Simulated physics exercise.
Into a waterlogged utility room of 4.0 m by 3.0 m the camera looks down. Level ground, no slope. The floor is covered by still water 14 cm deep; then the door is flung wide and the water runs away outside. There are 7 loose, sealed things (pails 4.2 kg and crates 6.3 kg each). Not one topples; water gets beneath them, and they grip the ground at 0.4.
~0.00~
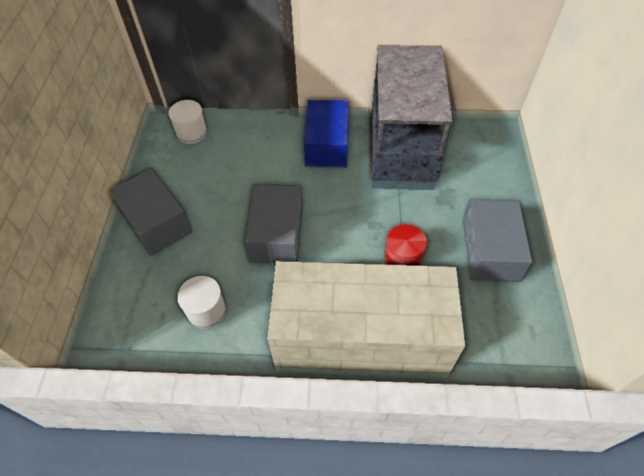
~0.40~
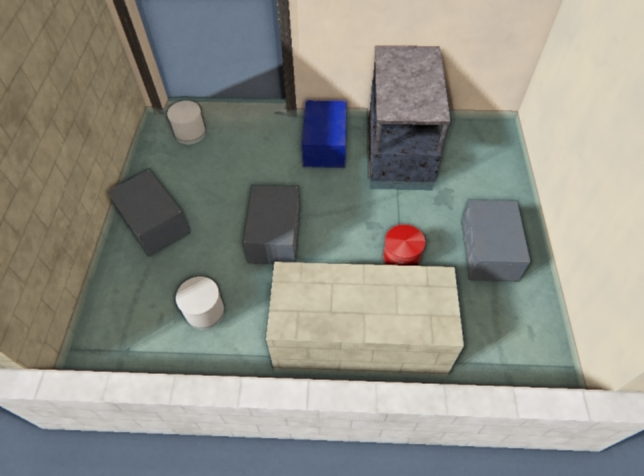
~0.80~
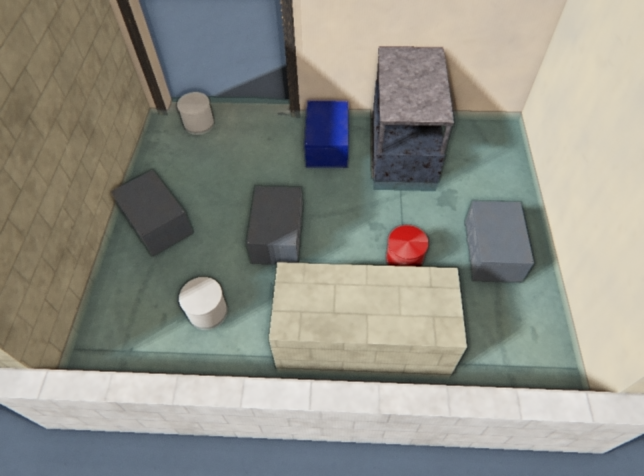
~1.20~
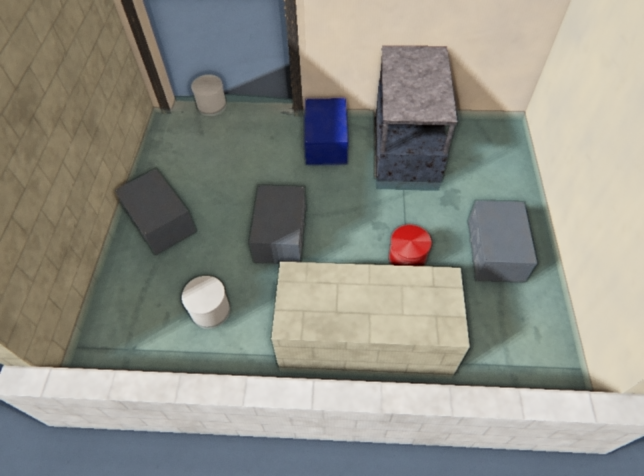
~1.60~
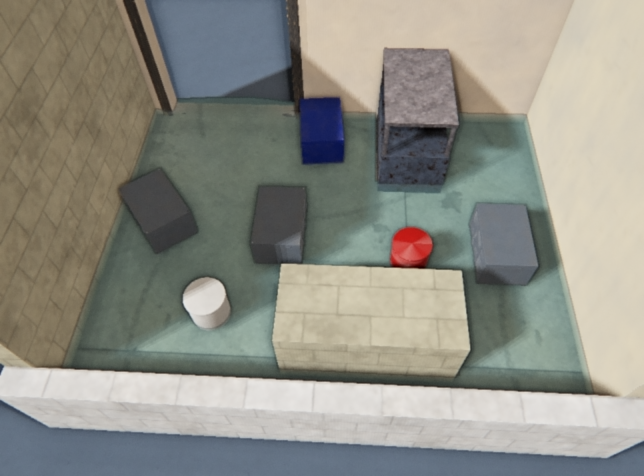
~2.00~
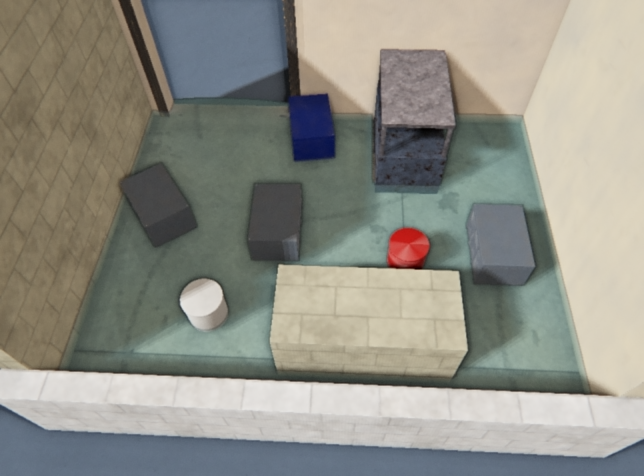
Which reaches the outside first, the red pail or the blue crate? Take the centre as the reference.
The blue one.
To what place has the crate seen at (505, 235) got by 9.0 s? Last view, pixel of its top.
Near (331, 215).
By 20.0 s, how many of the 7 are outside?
That would be 7.
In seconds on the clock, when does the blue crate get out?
It gets out at about 4.0 s.
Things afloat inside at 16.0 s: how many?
My tally comes to 1.
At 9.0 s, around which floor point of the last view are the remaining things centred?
Centred roughly on (252, 223).
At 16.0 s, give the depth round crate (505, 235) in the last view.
Around 4 centimetres.
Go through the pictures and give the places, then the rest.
The first frame shows the red pail at (407, 240) floats; the blue crate at (327, 121), afloat; about 1470 L in view; 0 of 7 have shifted.
The second frame shows the red pail at (405, 241), afloat; the blue crate at (325, 122), afloat; 14 cm deep round most things; 0 of 7 have shifted.
The third frame shows the red pail at (408, 241), afloat; the blue crate at (327, 122) floats; 14 cm deep round most things; 1 of 7 have shifted.
The fourth frame shows the red pail at (411, 241), afloat; the blue crate at (326, 120), afloat, 7 cm from its start; about 1400 L in view; 2 of 7 have shifted.
The fifth frame shows the red pail at (412, 243) floats; the blue crate at (321, 119), afloat, 15 cm from its start; 13 cm deep round most things; 2 of 7 have shifted.
The sixth frame shows the red pail at (409, 244), afloat; the blue crate at (311, 115), afloat, 25 cm from its start; 12 cm deep round most things; 4 of 7 have shifted.
After 4.0 s the red pail is near (373, 235), 0.3 m from its start, afloat; the blue crate is near (252, 83), 1.1 m from its start, afloat; 1 of 7 are out; 6 afloat.
After 9.0 s the red pail is near (242, 184), 1.6 m from its start, afloat; the blue crate has gone out (at 4.1 s); 4 of 7 are out; 3 afloat.
After 16.0 s the red pail has gone out (at 12.6 s); the blue crate has gone out (at 4.1 s); 6 of 7 are out; 1 afloat.
After 20.0 s the red pail has gone out (at 12.6 s); the blue crate has gone out (at 4.1 s); 7 of 7 are out; 0 afloat.
